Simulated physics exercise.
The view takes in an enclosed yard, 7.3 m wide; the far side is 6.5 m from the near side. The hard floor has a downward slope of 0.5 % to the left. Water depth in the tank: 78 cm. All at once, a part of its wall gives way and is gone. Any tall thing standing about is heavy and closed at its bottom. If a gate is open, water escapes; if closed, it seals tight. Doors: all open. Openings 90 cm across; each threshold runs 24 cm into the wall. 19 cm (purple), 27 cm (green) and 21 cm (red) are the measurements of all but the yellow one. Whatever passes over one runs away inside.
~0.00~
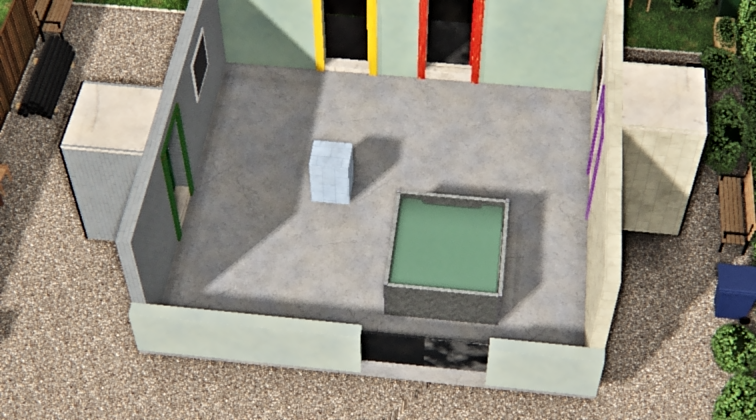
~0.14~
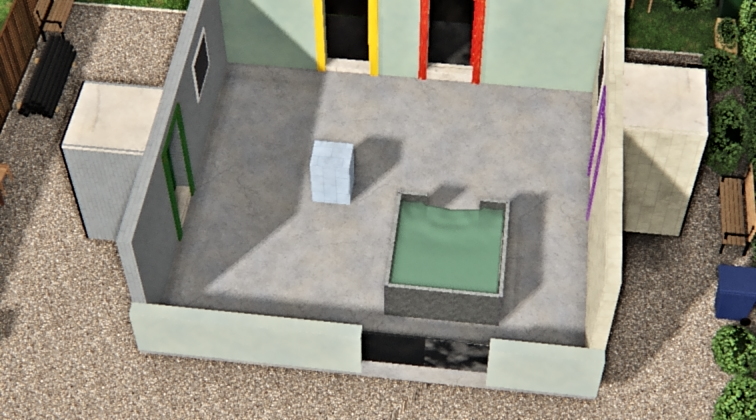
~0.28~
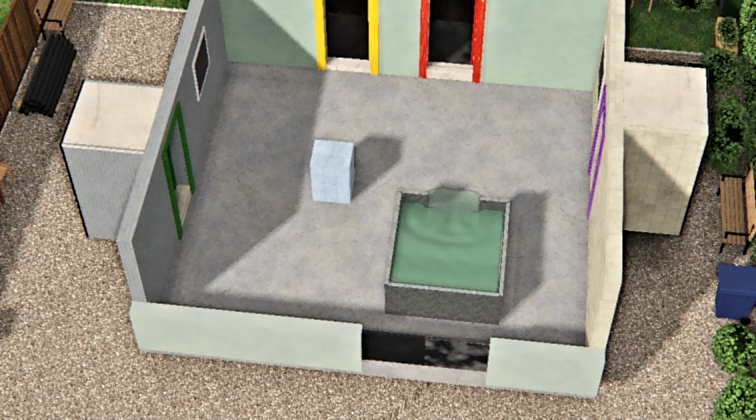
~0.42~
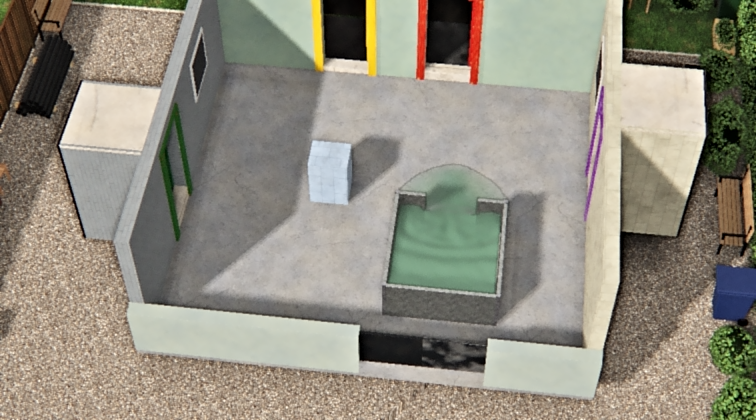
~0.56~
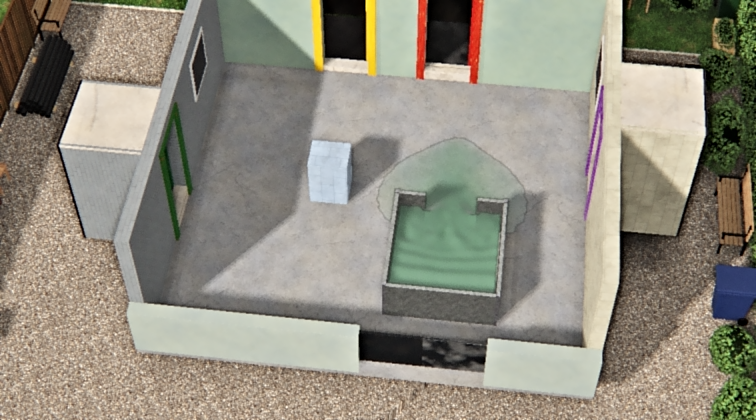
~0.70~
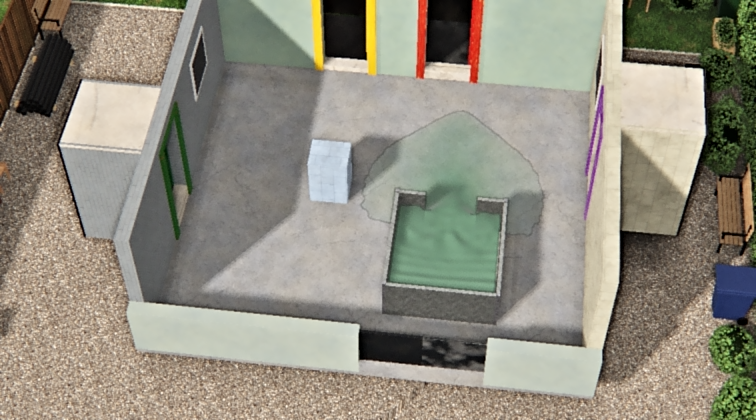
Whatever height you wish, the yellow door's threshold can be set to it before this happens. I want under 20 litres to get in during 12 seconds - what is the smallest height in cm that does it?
You would need about 10.5 cm.
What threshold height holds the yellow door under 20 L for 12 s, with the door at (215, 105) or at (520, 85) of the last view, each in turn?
Around 12.5 and 20 cm respectively.
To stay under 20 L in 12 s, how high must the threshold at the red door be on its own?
At the red door you'd want roughly 22 cm.
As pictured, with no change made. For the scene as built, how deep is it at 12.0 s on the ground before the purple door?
About 3.0 centimetres deep.
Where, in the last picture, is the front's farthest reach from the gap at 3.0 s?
Pixel: About (226, 61).
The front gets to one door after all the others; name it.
I'd say the green door.
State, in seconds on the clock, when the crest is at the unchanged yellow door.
Around 2.0 seconds.
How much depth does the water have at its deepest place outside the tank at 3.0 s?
Around 27 centimetres.
After 1.4 s water covers 30 % of the floor, deepest (36 cm) near (452, 216); it has not reached the yellow door.
After 3.0 s water covers 40 % of the floor, deepest (27 cm) near (531, 87); 13 cm at the yellow door, 14 litres in over its 11 cm threshold.
After 12.0 s water covers 95 % of the floor, deepest (12 cm) near (404, 356); 4 cm at the yellow door, 18 litres in over its 11 cm threshold.
At the yellow door as built, the water arrived by 1.7 s and peaked near 17 cm at 2.0 s.
Run again over the same 12 s with other heights there, 35 litres in over 8.5 cm, 16 litres over 11.5 cm. The limit of 20 litres is kept from about 10.5 cm up.
